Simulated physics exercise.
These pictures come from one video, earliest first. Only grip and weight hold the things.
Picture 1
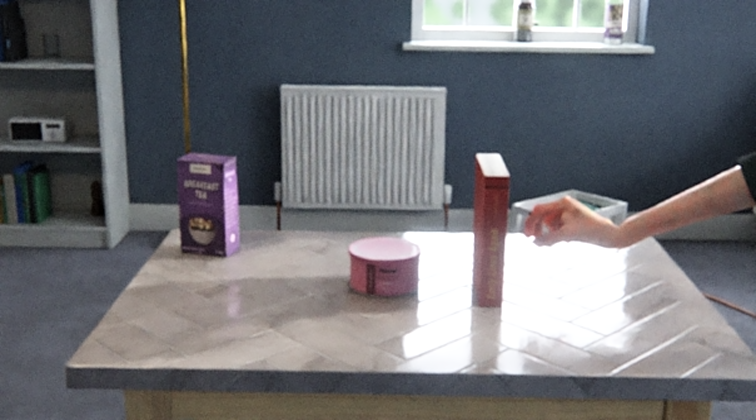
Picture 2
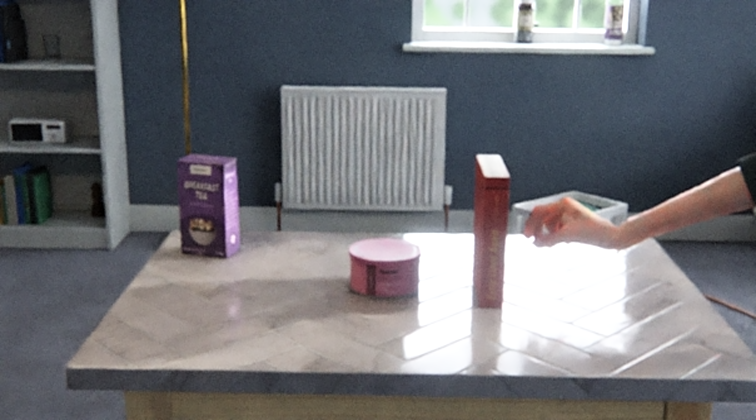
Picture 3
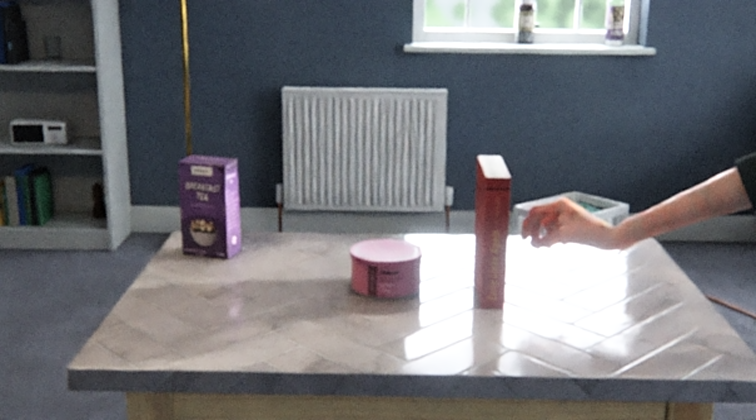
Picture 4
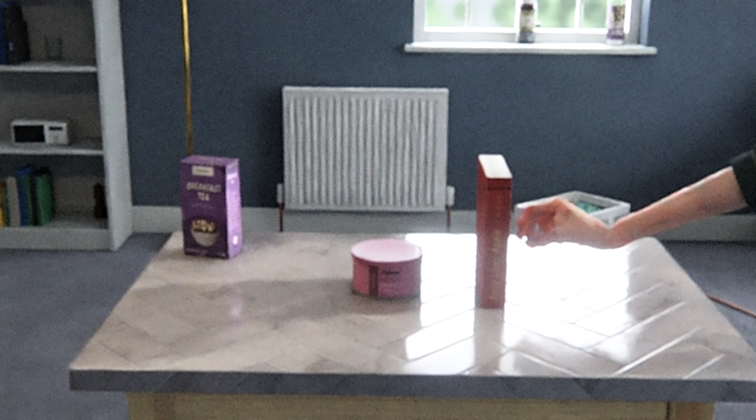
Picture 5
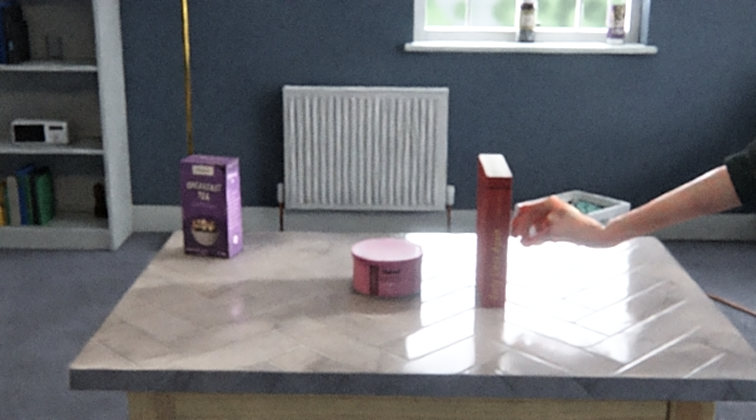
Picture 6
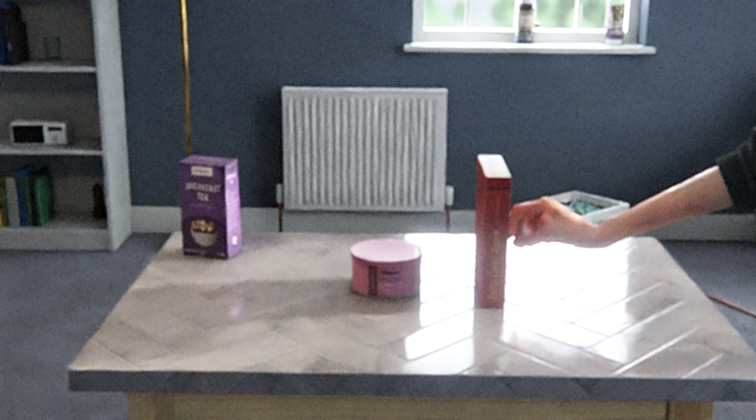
A hand inching slightly left to a standing red book on a table with a pink tub and purple tea box.
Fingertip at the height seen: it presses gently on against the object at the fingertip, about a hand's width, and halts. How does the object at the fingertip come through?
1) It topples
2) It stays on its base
Option 1: It topples.
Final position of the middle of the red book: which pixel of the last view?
Near pixel (429, 251).
Then, 0.40 s after the last picture, red book tipped 28° from how it was near (457, 231).
Then, 0.60 s after the last picture, red book tipped 73° from how it was near (427, 242).
Then, 1.00 s after the last picture, red book tipped 61° from how it was near (434, 251).
At rest, tipped over on the table, red book. Seen from the same camera at the end, red book near (429, 251).
